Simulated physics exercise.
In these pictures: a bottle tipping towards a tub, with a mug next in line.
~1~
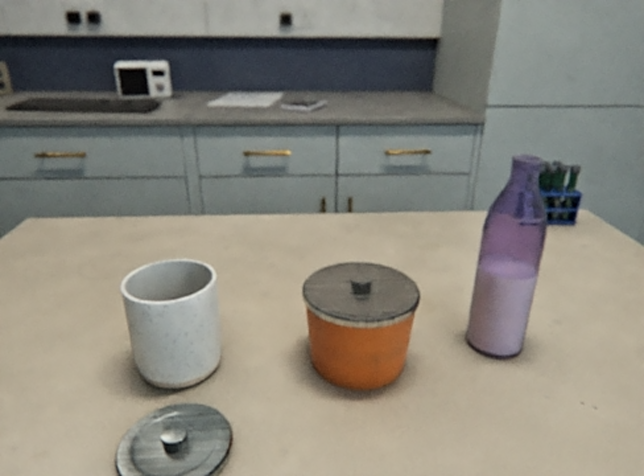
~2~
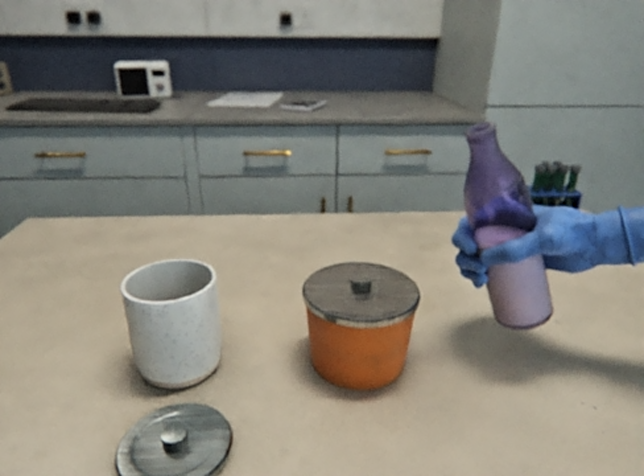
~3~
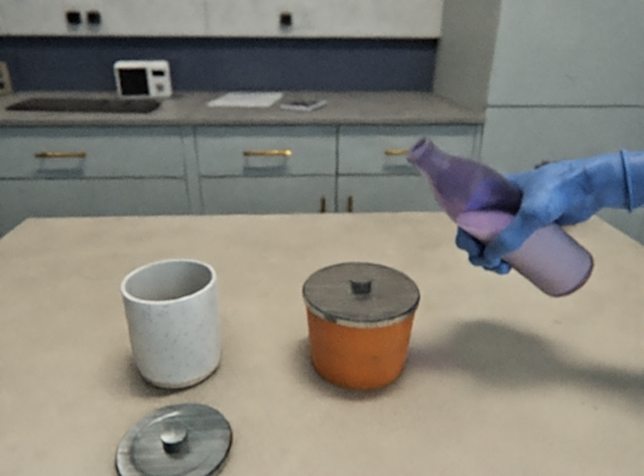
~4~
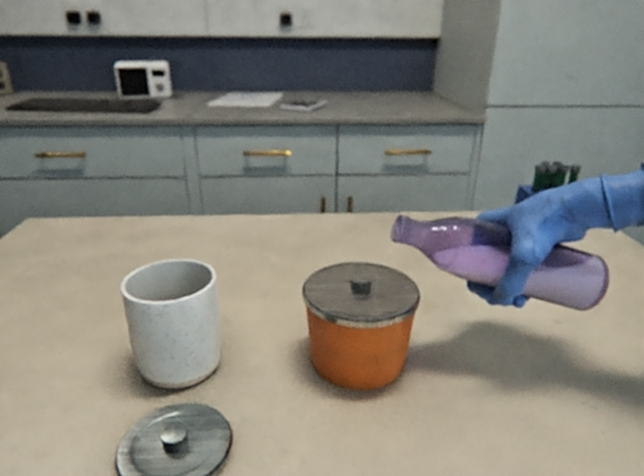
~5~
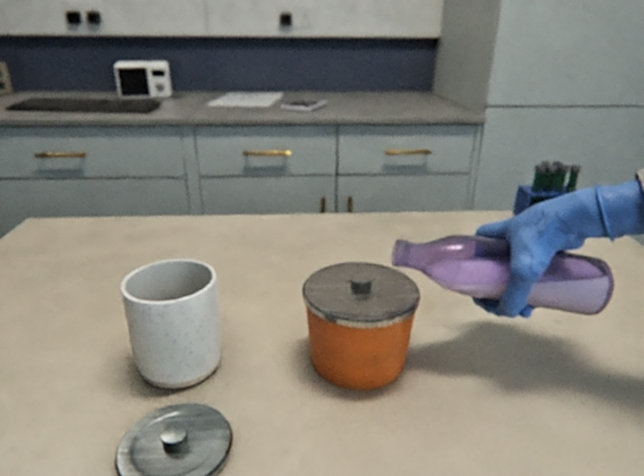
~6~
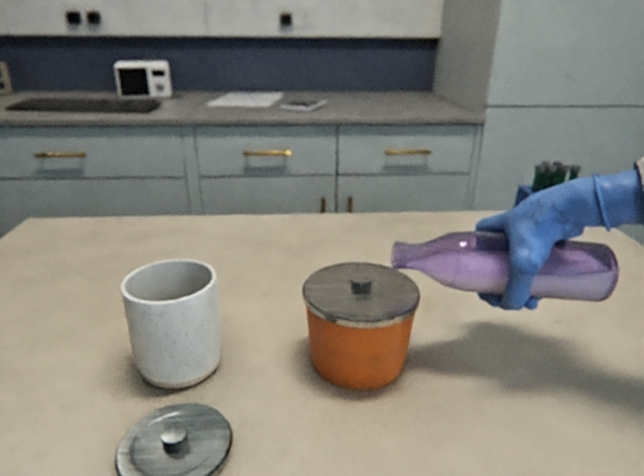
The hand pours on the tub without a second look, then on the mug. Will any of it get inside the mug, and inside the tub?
Outcome: The mug will end up with some, the tub will end up with nothing.
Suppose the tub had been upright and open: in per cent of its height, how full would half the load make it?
It would come up to something like 20 per cent.
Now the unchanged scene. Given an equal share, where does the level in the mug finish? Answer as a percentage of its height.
It stands at around 25 percent.
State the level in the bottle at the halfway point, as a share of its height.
It comes up to something like 20 percent.
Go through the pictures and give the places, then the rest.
Before the pour; bottle (510, 255) about half full; tub (359, 328) with its lid on; mug (176, 326) open, in the first frame.
The bottle is on its way; bottle (503, 226) tipped 20° with all of its load; tub (359, 328) with its lid on, in the second frame.
Tilting; bottle (494, 213) tipped 50° with all of its load; mug (176, 326) open, in the third frame.
No stream yet; bottle (492, 256) tipped 70° with all of its load; tub (359, 328) with its lid on, in the fourth frame.
Still nothing leaves it; bottle (494, 270) tipped 80° with all of its load; mug (176, 326) open, in the fifth frame.
On the point of pouring; bottle (496, 264) tipped 85° with all of its load; tub (359, 328) with its lid on; mug (176, 326) open, in the sixth frame.
A moment on, it hits the lid of the tub and runs off.
Further on, the milk goes into the mug.
When it is over, the tub is empty, in a puddle; the mug has its share inside.
